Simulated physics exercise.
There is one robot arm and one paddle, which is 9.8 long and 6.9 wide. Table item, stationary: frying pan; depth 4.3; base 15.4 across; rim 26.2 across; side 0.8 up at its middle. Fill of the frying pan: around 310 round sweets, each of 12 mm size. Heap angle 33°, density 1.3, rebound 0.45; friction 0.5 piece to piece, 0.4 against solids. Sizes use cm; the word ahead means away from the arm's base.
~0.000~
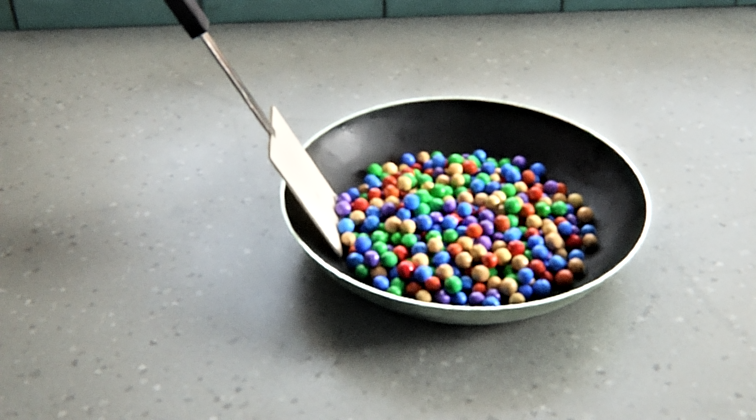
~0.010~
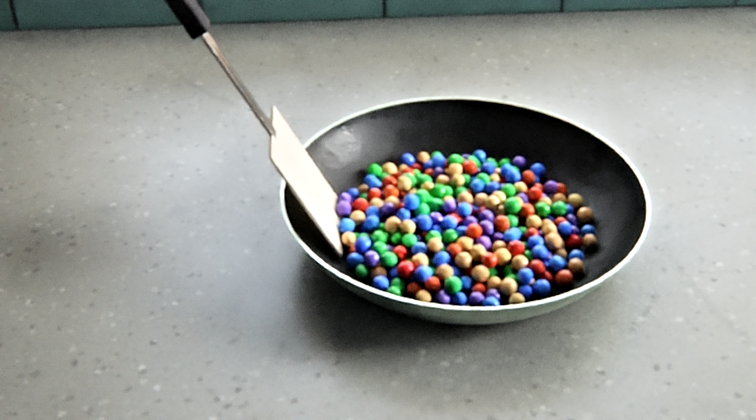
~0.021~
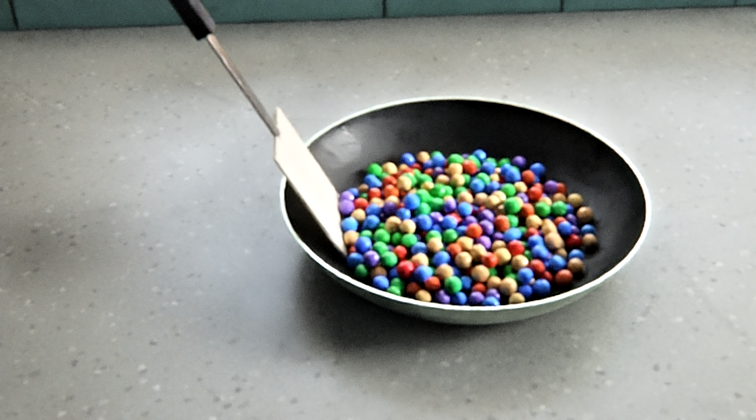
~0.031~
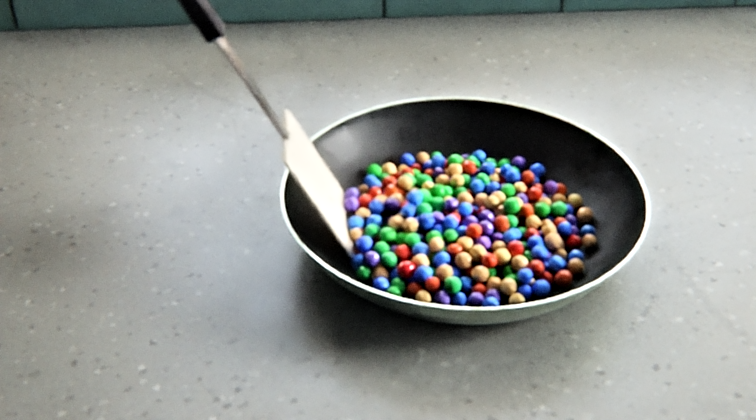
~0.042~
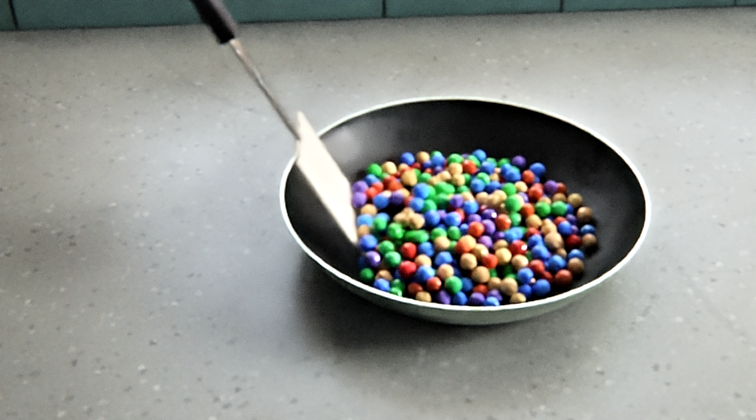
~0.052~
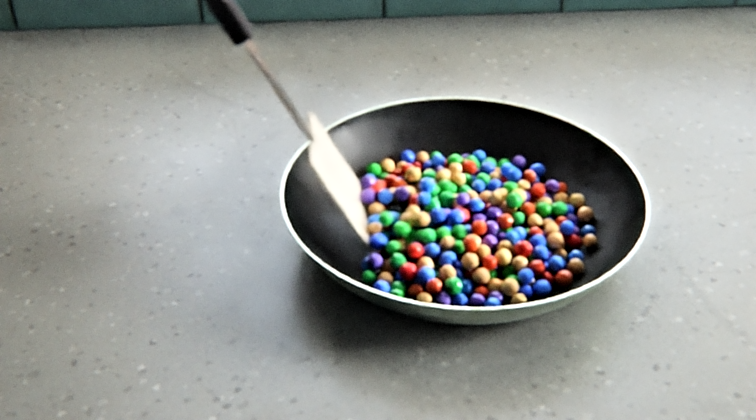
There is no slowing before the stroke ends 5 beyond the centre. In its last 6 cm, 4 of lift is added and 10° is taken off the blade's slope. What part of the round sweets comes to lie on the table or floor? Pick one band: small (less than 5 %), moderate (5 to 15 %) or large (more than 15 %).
Small.
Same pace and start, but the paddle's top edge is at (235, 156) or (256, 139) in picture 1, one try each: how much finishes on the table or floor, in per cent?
Some 5 and 0 per cent.
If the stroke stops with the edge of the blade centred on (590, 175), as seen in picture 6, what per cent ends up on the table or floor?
15 %, roughly.
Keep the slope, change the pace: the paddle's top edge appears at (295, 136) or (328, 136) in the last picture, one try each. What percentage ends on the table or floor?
About 0 and 10 per cent.
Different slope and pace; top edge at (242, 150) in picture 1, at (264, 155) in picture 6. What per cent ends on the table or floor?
0 %.
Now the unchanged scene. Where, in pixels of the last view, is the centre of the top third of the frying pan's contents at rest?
It is centred near (572, 208).
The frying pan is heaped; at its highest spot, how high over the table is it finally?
Height at the end: Around 4.5 cm.
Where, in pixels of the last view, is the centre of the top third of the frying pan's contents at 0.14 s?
Near pixel (512, 205).
After 0.10 s, sloping 63°, highest piece 5 above the table; 310 in the frying pan.
After 0.14 s, sloping 59°, highest piece 5 above the table; 310 in the frying pan.
After 0.37 s, sloping 53°, highest piece 5 above the table; 304 in the frying pan, 6 on the table or floor.
After 1.42 s, sloping 53°, highest piece 4 above the table; 303 in the frying pan, 7 on the table or floor.
In the end, 303 in the frying pan, 7 on the table or floor. That is 2 % on the table or floor.
